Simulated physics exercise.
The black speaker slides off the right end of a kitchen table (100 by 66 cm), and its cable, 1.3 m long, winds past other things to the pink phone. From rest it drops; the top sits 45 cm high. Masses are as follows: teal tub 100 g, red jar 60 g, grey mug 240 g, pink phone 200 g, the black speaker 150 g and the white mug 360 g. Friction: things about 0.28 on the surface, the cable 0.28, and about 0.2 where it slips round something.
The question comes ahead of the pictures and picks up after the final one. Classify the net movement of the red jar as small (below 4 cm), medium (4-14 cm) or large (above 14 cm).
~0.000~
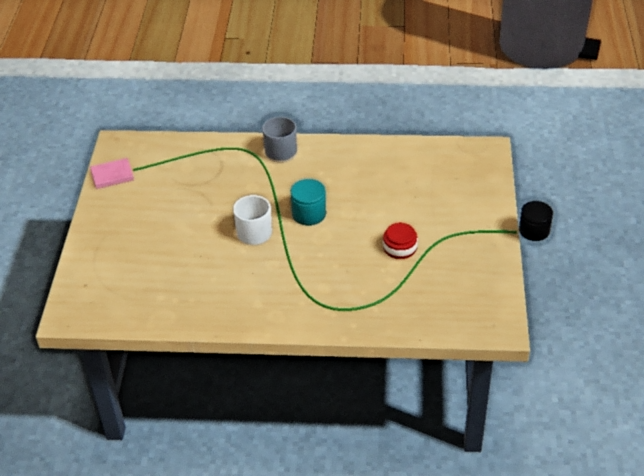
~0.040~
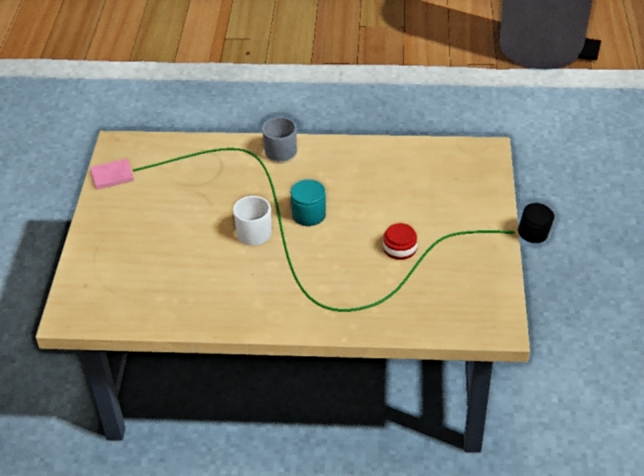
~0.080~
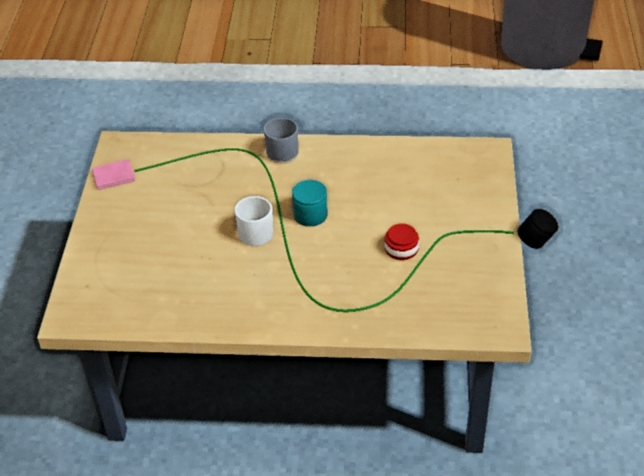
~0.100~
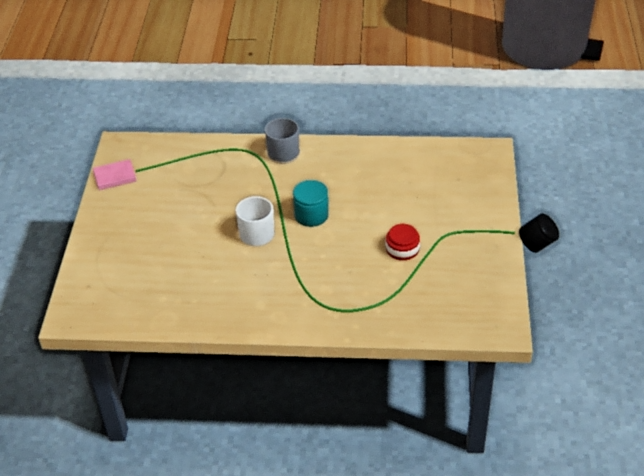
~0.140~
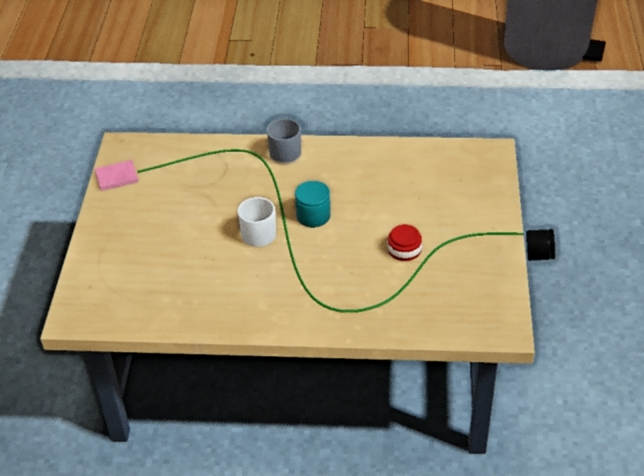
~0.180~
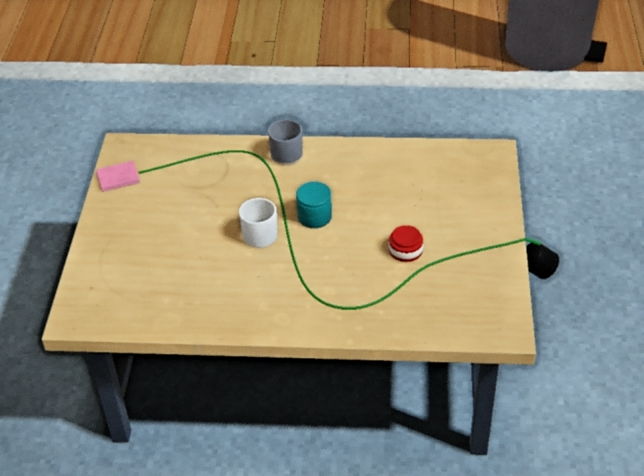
Medium.
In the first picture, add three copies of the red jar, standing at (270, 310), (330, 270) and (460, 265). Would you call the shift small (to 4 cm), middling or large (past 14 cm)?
The first would move just a bit, the second a long way, the third just a bit.
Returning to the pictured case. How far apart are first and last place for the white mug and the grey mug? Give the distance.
Approx. final shift - white mug: 0 cm; grey mug: 0 cm.
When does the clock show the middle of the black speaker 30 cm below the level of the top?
Time: 0.32 s.
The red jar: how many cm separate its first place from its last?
Net shift for the red jar is 6 cm.
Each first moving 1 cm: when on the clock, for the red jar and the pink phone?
Approx. times - red jar: 0.34 s, pink phone: 0.44 s.
At 0.4 s, the cable's tail end at (143, 181); red jar 5 cm off its start, black speaker over the edge, pink phone 1 cm off its start.
At 0.7 s, the cable's tail end at (146, 190); red jar 7 cm off its start, pink phone 4 cm off its start, black speaker over the edge.
At 0.9 s, the cable's tail end at (146, 190); red jar 7 cm off its start at (420, 215), pink phone 4 cm off its start at (127, 181), black speaker over the edge.
At 1.2 s, the cable's tail end at (146, 190); red jar 7 cm off its start, pink phone 4 cm off its start, black speaker over the edge.
At 2.4 s, the cable's tail end at (146, 190); red jar 7 cm off its start at (420, 215), pink phone 4 cm off its start at (127, 181), black speaker over the edge.
